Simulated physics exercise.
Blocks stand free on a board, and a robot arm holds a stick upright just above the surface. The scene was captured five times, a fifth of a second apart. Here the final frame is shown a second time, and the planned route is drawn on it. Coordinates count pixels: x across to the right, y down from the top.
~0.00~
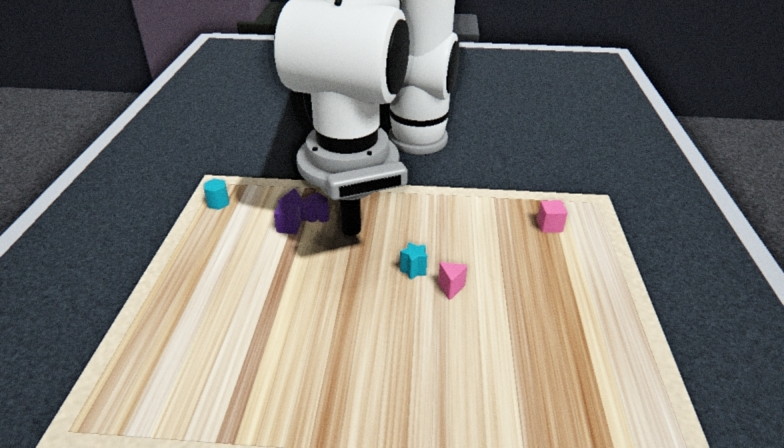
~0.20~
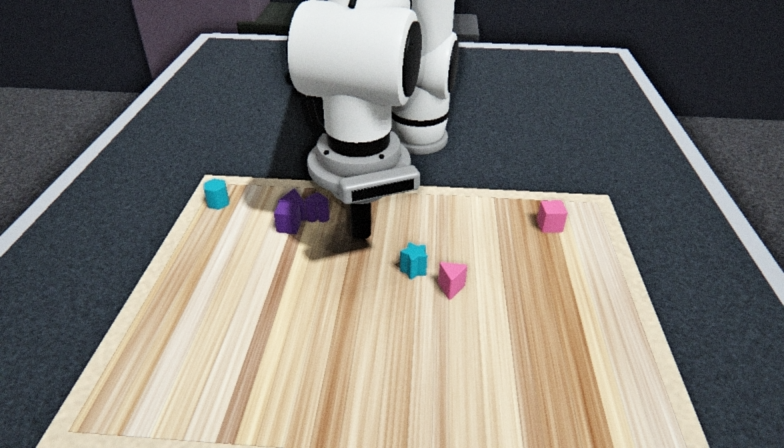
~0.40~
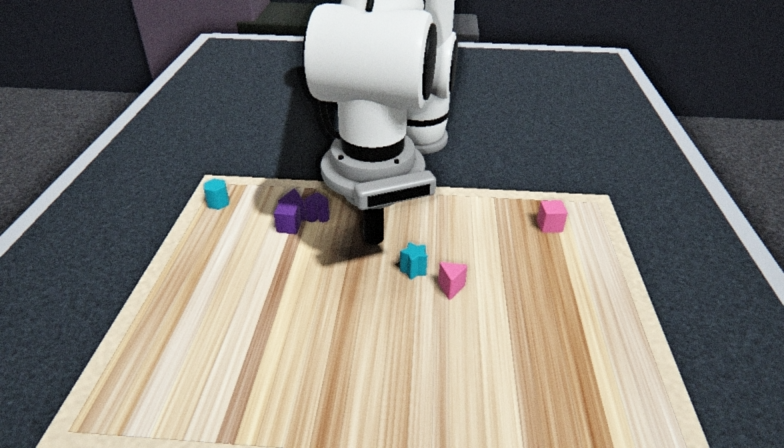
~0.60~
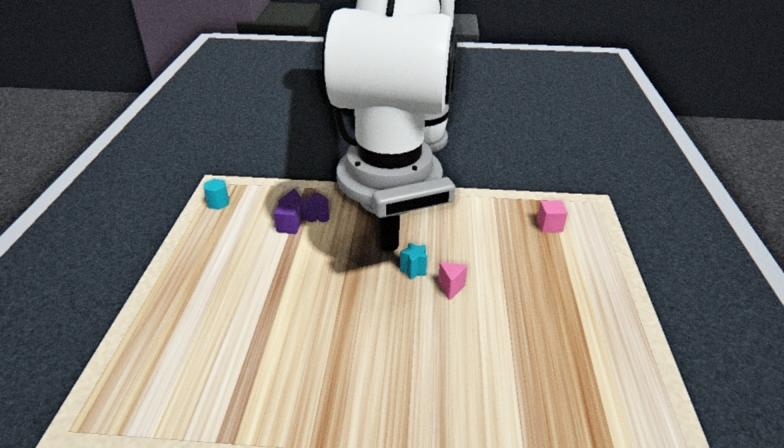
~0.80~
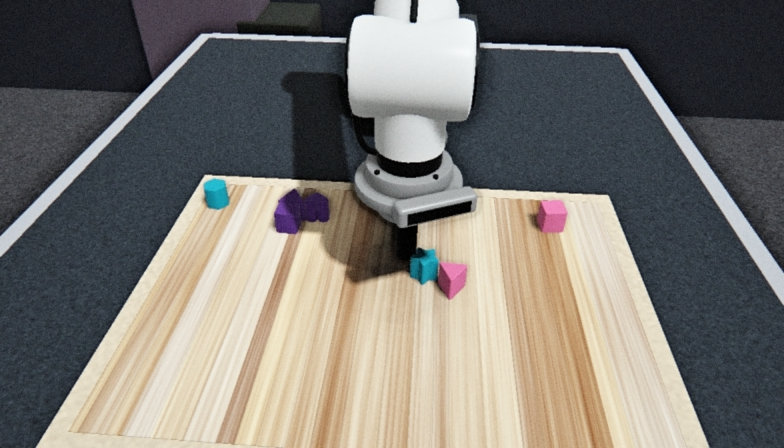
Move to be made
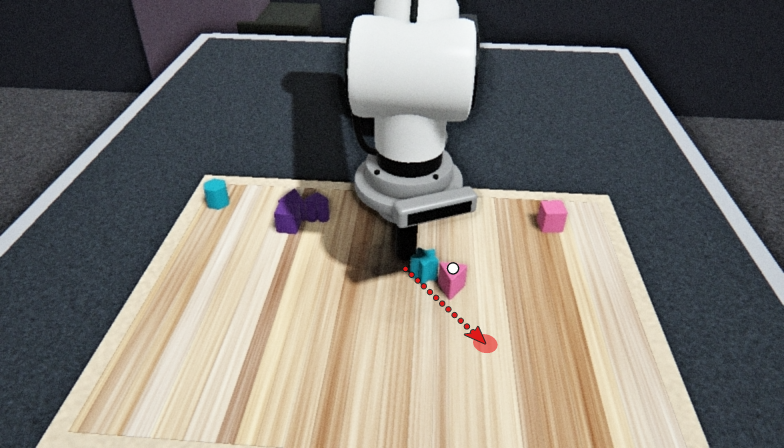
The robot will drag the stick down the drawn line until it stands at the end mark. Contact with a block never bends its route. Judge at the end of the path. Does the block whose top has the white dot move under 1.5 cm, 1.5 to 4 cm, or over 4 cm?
Between 1.5 and 4 cm.
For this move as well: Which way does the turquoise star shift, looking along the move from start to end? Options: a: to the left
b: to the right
The answer is a.
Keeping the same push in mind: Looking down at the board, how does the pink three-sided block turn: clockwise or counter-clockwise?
My prediction: CW.
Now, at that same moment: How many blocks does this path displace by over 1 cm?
The push moves two blocks more than 1 cm.
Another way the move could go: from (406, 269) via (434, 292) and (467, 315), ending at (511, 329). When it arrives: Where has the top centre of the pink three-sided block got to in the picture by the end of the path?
It sits at (479, 275).
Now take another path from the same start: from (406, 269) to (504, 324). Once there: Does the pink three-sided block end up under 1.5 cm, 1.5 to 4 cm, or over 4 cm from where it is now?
The largest band: Over 4 cm.
Path on the board, from (406, 269) directly to (485, 344); the dot is on the pink three-sided block.
What follows on the original path. One third of the way, stick (431, 277); turquoise star (448, 263), turned 60° anticlockwise; pink three-sided block (470, 273), turned 30° clockwise.
Two thirds of the way, stick (458, 302); turquoise star (449, 264), turned 75° anticlockwise; pink three-sided block (472, 273), turned 40° clockwise.
At the end, stick (488, 328); turquoise star (449, 264), turned 75° anticlockwise; pink three-sided block (472, 273), turned 40° clockwise.
